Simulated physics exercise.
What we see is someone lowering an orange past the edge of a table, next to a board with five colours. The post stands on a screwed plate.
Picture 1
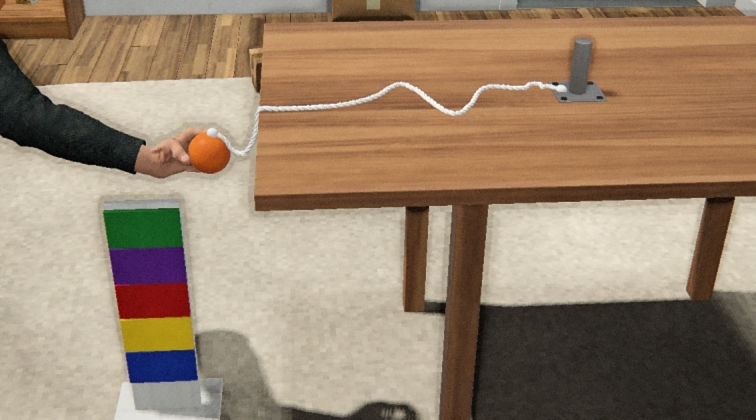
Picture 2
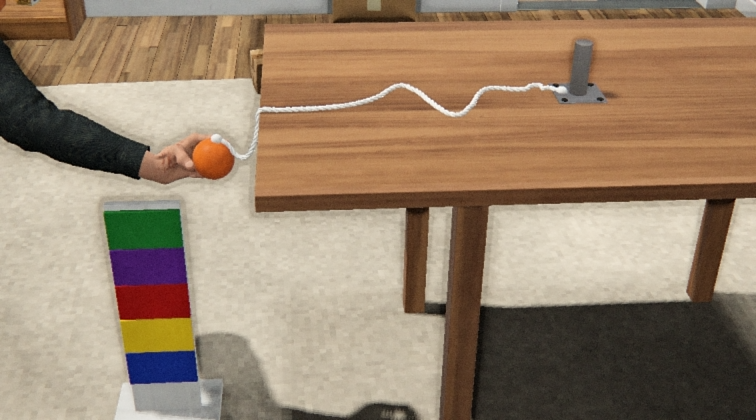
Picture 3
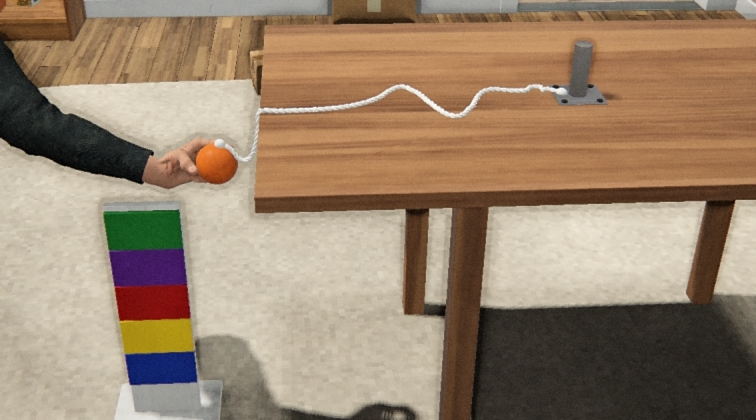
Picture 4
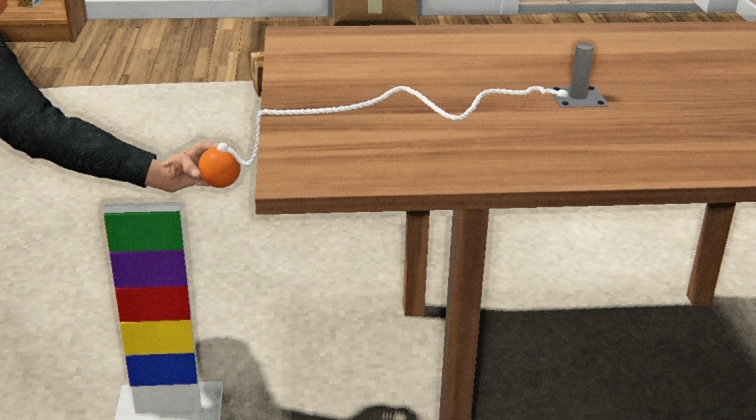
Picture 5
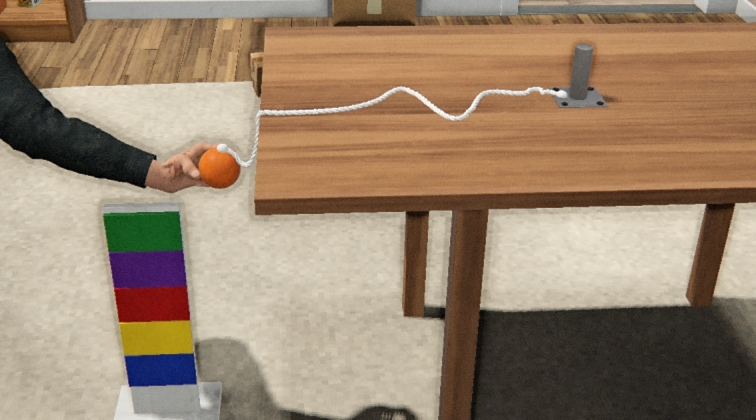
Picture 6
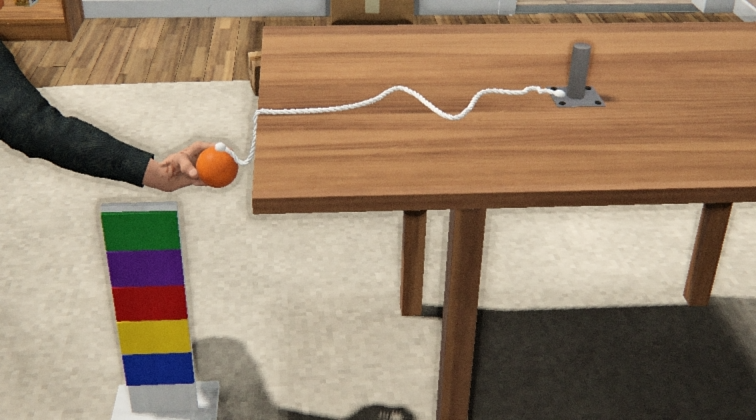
A hand in a dark sleeve holds an orange ball beside the left end of a wooden table, seen from slightly above in a room with a pale rug and wood floor. A white cord runs from the ball across the tabletop to a grey post on a screwed plate, above a stand banded green, purple, red, yellow and blue. The hand lowers the ball slightly rightward, then barely moves as the view shifts faintly.
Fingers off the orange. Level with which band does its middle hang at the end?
Its centre hangs level with the red band.
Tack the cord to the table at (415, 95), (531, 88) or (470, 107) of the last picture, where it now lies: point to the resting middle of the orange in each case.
Near (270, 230), (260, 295) and (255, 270).
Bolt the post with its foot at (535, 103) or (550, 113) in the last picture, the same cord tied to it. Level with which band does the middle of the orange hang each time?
Try by try: Yellow; yellow.
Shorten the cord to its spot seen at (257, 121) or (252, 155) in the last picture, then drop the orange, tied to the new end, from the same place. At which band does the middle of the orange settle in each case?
Try by try: Green; purple.
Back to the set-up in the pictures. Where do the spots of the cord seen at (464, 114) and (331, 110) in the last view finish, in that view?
The first at (410, 101), the second at (257, 146).
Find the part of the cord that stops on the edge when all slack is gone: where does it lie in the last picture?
Near (369, 102).
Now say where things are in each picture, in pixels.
Orange (210, 153); green (143, 230); purple (148, 267); red (153, 302); yellow (157, 336); blue (162, 368), in the first frame.
Orange (213, 159); cord through (529, 87) (473, 104) (420, 93) (359, 103) (270, 110), in the second frame.
Orange (217, 164), in the third frame.
Orange (220, 167); cord through (530, 90) (474, 107) (421, 96) (360, 106) (270, 113), in the fourth frame.
Orange (219, 168), in the fifth frame.
Orange (217, 167); cord through (527, 90) (471, 107) (418, 96) (357, 106) (267, 113), in the sixth frame.
A little later, orange near (308, 289); level with red.
Next, orange near (248, 298); level with red.
When it is over, orange near (260, 298); level with red. Its middle rests at the red band.
